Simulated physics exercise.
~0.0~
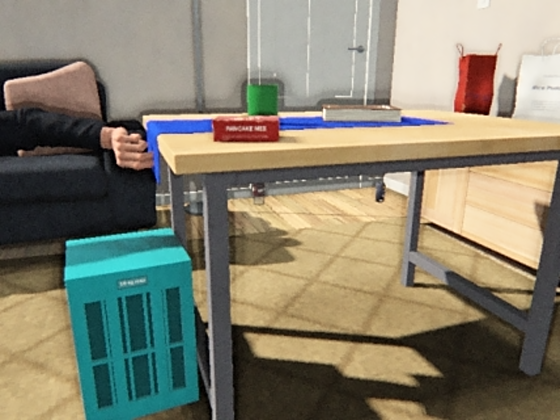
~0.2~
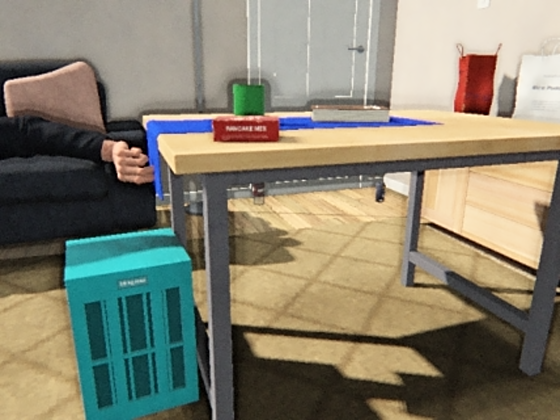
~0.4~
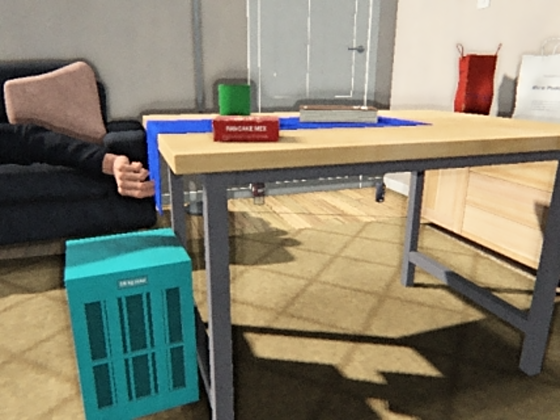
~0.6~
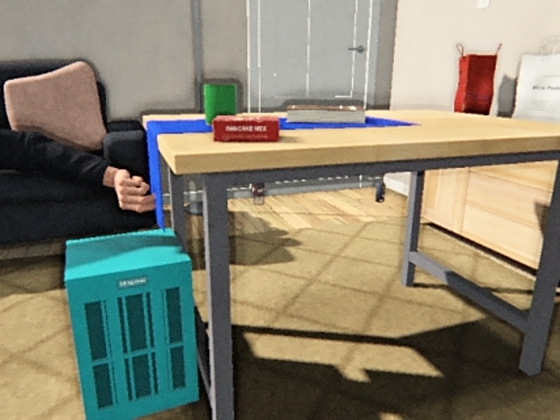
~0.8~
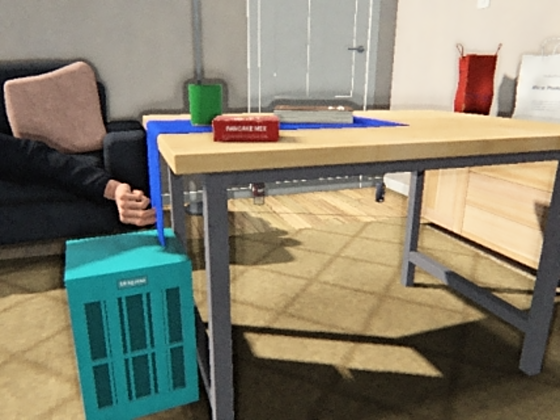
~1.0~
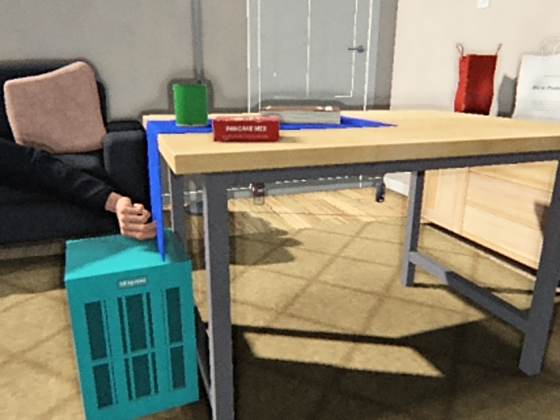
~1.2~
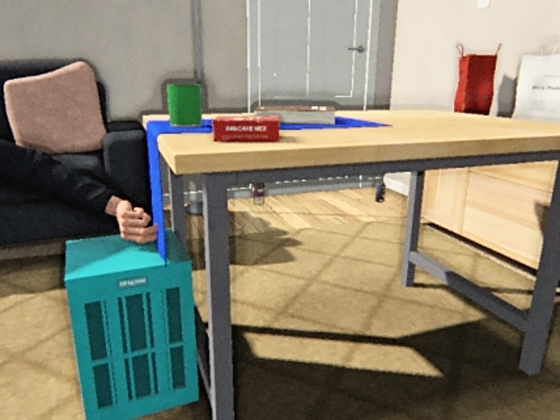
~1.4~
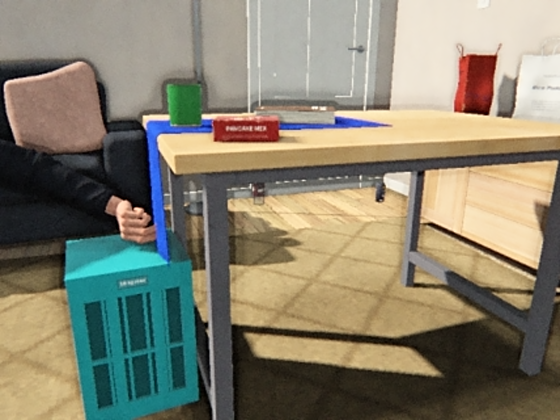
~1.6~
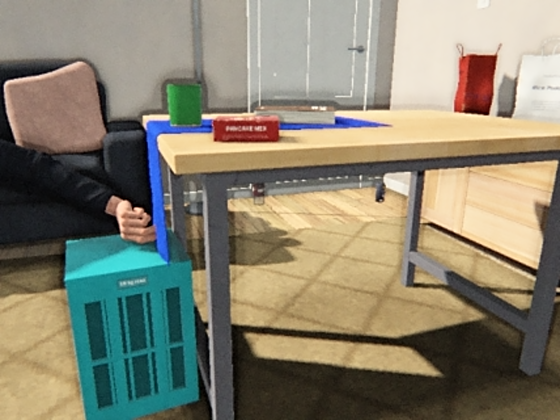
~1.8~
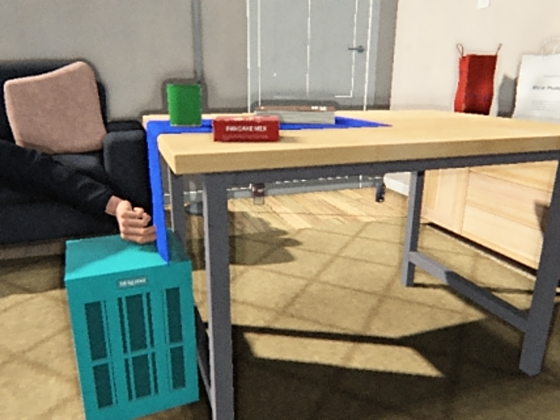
A hand slowly tugged a blue cloth down over the left end of a table, carrying a green mug and a brown book leftward until the hem met a turquoise crate; the mug stayed upright on the table, and the red packet never moved.
